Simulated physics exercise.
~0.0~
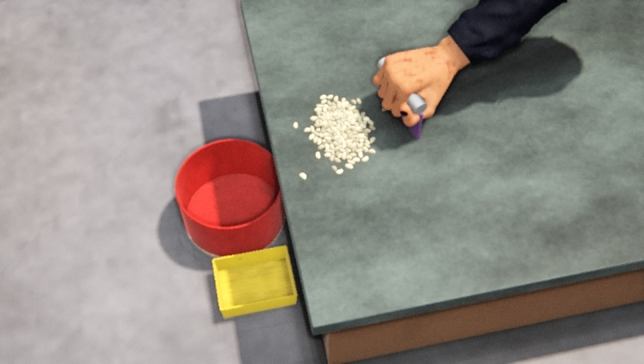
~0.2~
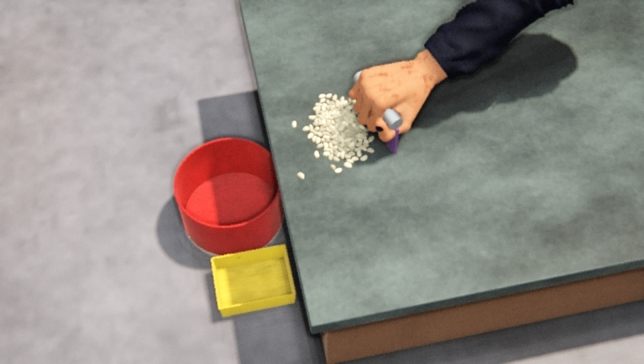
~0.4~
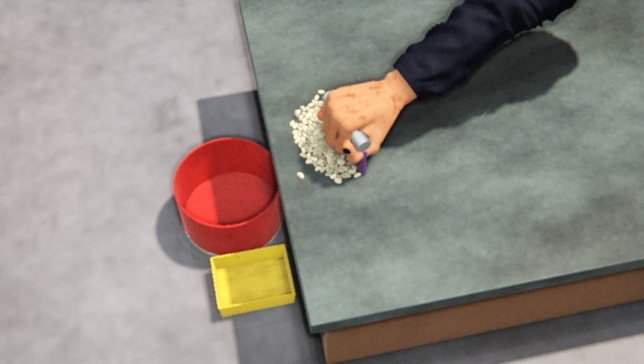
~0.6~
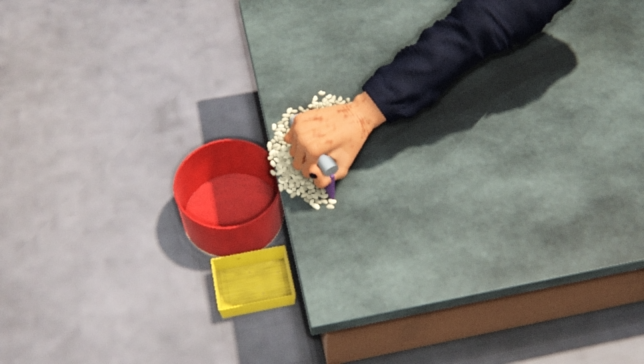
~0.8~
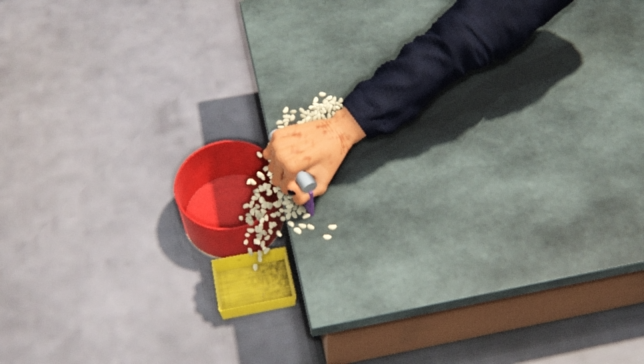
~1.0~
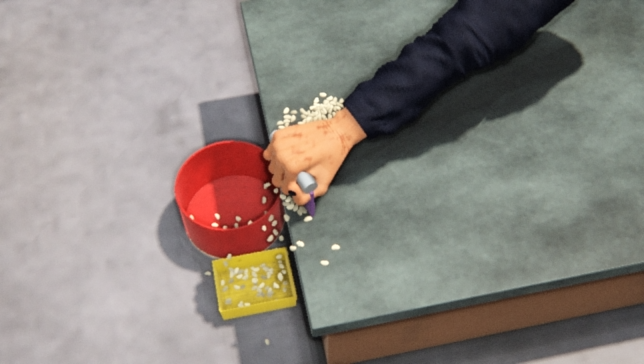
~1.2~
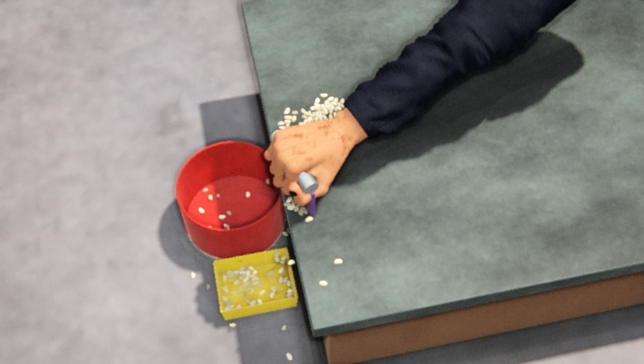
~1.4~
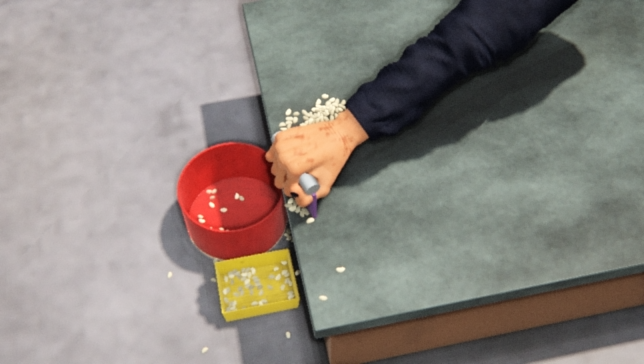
A hand in a dark sleeve grips a small grey and purple tool on a grey-green tabletop, seen from above at a tilt with a slight sway. A heap of white beans lies near the table's left edge, with a red pot and a yellow tin below beside it. The hand sweeps left and downward, pushing the beans to the edge, where it stops. Many spill over, some dropping into the pot, more into the tin, and a few onto the floor. About half remain on the tabletop, mostly around the still hand.
